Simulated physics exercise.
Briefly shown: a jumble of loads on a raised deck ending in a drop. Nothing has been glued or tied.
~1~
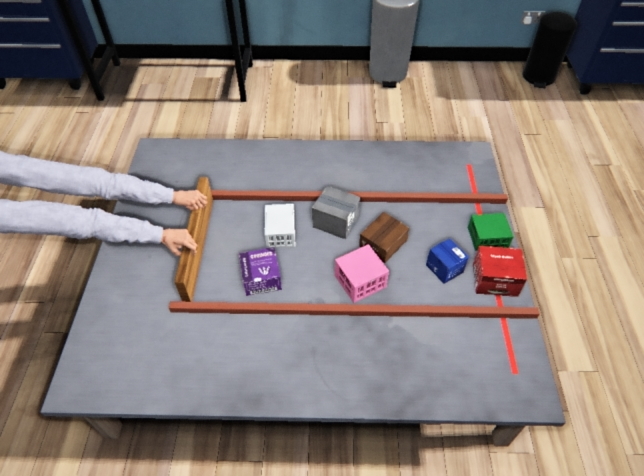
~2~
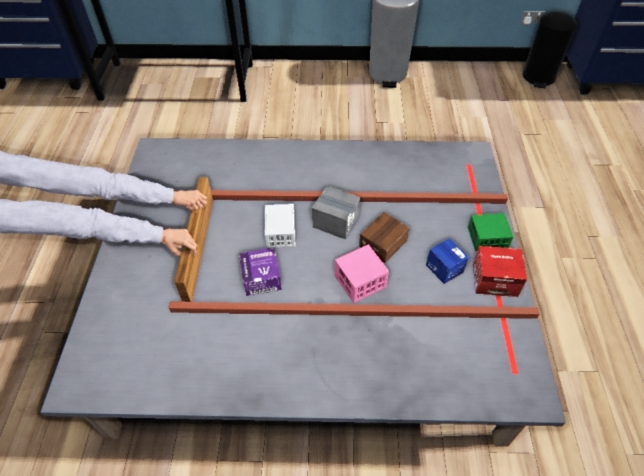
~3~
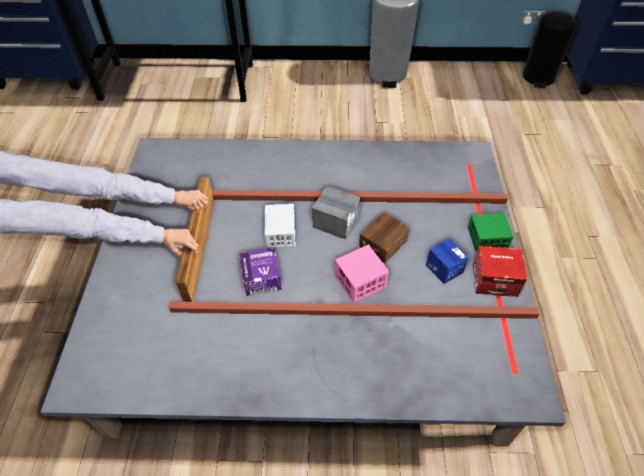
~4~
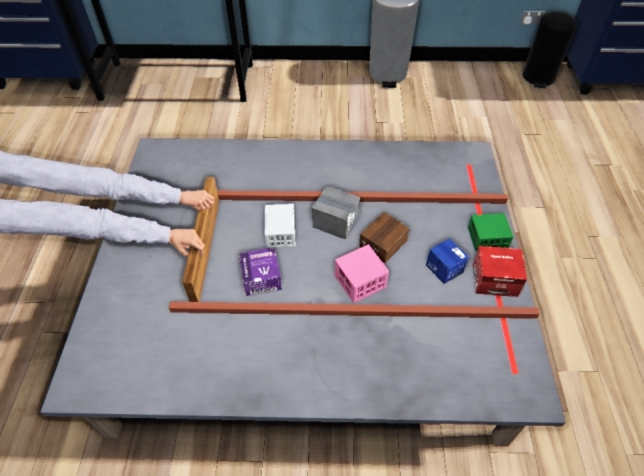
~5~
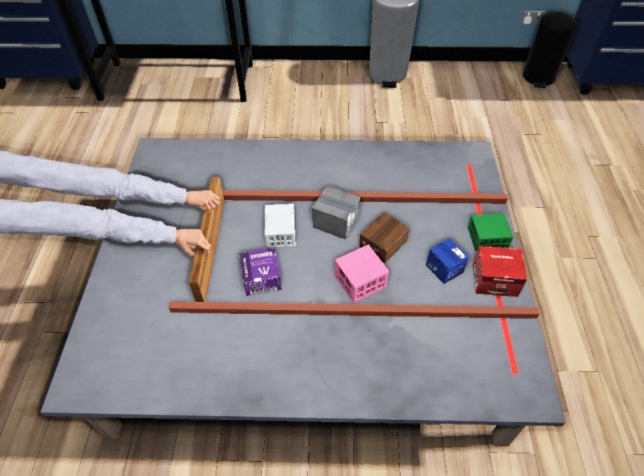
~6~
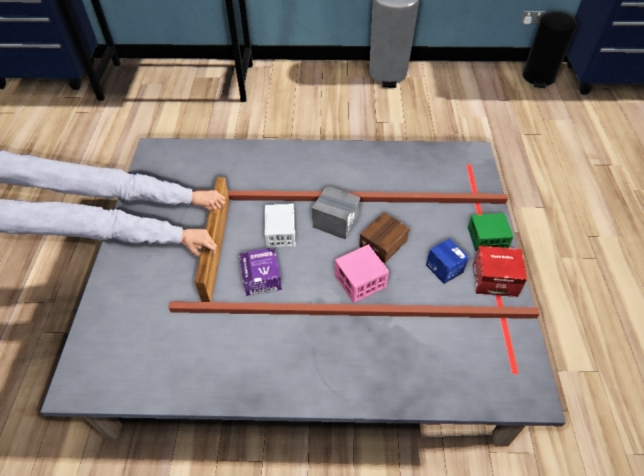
On a grey tabletop in a room with a wooden floor, two hands hold a wooden plank at the left of several coloured boxes lying between two rails, with a red line across the right side. The plank stays still at first, then the hands slide it slightly right, while the boxes stay put.
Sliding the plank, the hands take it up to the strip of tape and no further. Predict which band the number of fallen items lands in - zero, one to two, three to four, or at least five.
After that push, what drops off the edge is a minimum of five.
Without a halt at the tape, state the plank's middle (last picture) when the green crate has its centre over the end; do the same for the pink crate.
The green crate gives roughly (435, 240), the pink crate roughly (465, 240).
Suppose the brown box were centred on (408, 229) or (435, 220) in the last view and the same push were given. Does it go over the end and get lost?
In turn it slips off; slips off.
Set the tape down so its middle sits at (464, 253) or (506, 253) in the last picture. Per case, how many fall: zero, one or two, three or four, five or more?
Count per tape, in the order given: Either three or four, then more than four.
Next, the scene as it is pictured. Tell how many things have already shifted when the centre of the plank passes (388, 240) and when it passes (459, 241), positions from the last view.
The first count is 7, and then it's 8.
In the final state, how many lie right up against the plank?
2 are in contact with it.
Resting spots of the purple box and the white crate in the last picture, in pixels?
Near (516, 278) and (501, 230).
Soon after, none off yet; green crate at rest near (490, 232); red box at rest near (499, 272); blue parcel at rest near (447, 261).
In the end, the number that fall off is five or more; gone, grey parcel, pink crate, brown box, blue parcel, red box and green crate.
